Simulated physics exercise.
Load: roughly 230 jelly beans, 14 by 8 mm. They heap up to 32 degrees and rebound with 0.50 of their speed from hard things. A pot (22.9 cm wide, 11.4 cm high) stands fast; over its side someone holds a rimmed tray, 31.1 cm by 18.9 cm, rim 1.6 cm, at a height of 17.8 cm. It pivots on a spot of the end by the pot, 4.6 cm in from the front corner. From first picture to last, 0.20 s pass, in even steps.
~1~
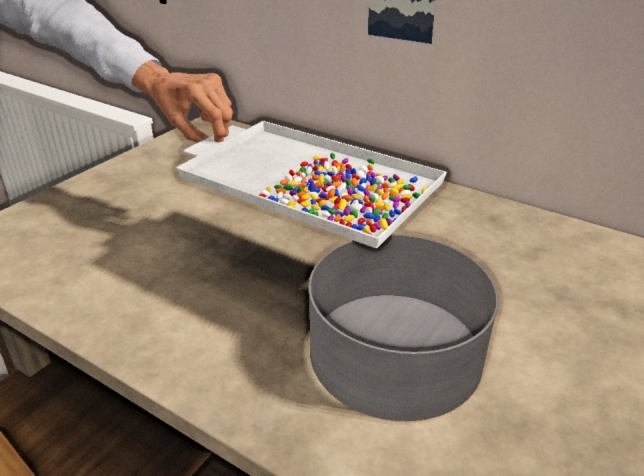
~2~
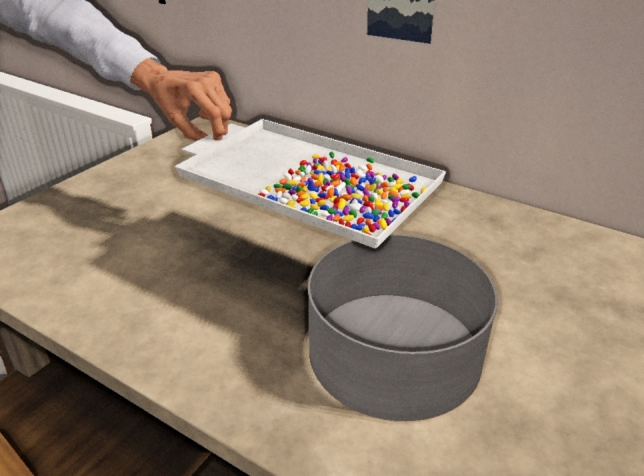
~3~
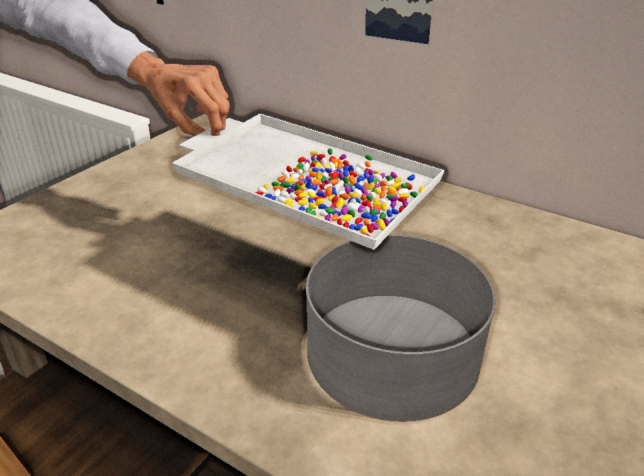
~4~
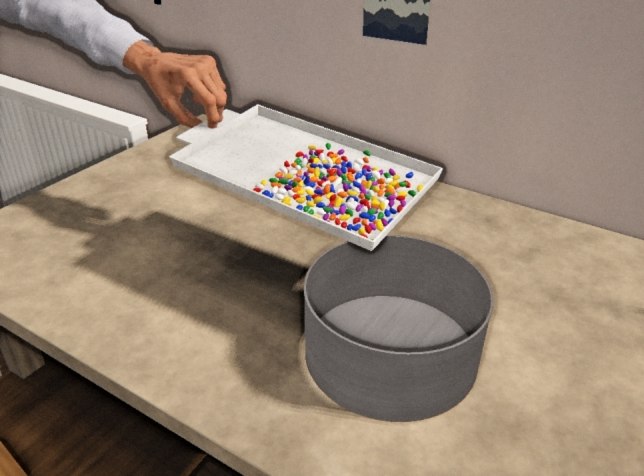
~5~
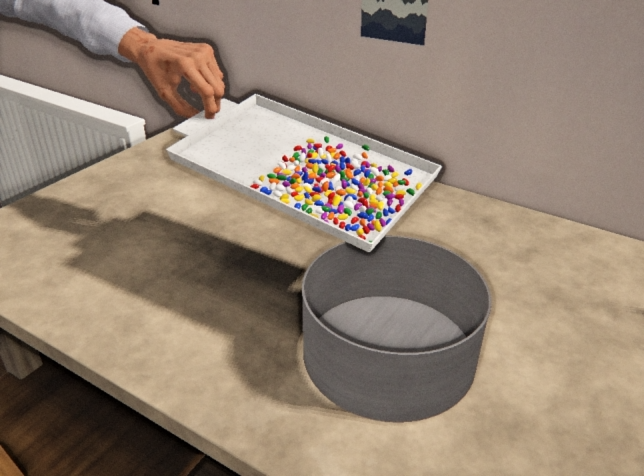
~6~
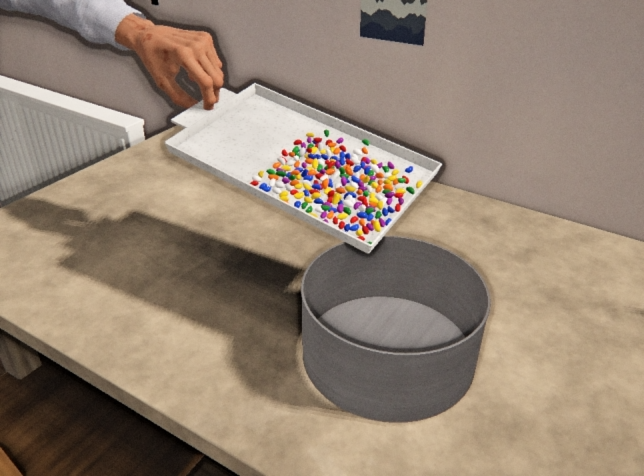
The clip opens on a hand holding a white rimmed tray of colourful jelly beans above a tabletop, its right end over a round grey pot. The hand slowly raises the left end, so the tray slants gradually down toward the pot, while the beans stay on its right half.
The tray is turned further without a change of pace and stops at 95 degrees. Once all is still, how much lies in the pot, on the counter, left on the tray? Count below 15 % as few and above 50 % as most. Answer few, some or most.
Pot: Most, counter: Few, tray: Few.
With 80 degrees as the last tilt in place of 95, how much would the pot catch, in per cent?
Then about 100 per cent.
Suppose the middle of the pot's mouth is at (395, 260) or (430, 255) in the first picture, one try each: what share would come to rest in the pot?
Some 95 and 50 per cent.
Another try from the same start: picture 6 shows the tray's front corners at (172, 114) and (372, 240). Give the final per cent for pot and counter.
Pot 85, counter 15.
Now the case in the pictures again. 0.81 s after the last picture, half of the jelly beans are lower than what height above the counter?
Some 18 cm.
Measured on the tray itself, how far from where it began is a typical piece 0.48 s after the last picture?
About 3 cm.
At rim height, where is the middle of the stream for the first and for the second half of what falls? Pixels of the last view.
First near (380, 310), later near (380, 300).
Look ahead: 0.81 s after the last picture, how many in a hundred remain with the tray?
Roughly 70 per cent.
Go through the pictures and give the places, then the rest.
Tray tilt 0 degrees, front corners at (180, 167) and (377, 236); middle of the pieces at (339, 190); pot at (402, 286), in the first picture.
Tray tilt 1 degrees, front corners at (179, 166) and (376, 236); middle of the pieces at (338, 190), in the second picture.
Tray tilt 2 degrees, front corners at (176, 162) and (375, 238); middle of the pieces at (336, 188), in the third picture.
Tray tilt 5 degrees, front corners at (173, 156) and (373, 239), lowest corner right front; middle of the pieces at (334, 186), in the fourth picture.
Tray tilt 8 degrees, front corners at (170, 149) and (371, 241), lowest corner right front; middle of the pieces at (333, 182), in the fifth picture.
Tray tilt 12 degrees, front corners at (168, 142) and (370, 243), lowest corner right front; middle of the pieces at (332, 179); pot at (395, 287), in the sixth picture.
Then, 0.48 s after the last picture, tilt 51 degrees; the tray holds 100 %, the pot 0 %.
Then, 0.81 s after the last picture, tilt 78 degrees; the tray holds 70 %, the pot 20 %.
Then, 1.24 s after the last picture, tilt 95 degrees; the tray holds 0 %, the pot 100 %.
In the end, pot 100 %, counter 0 %, tray 0 %.
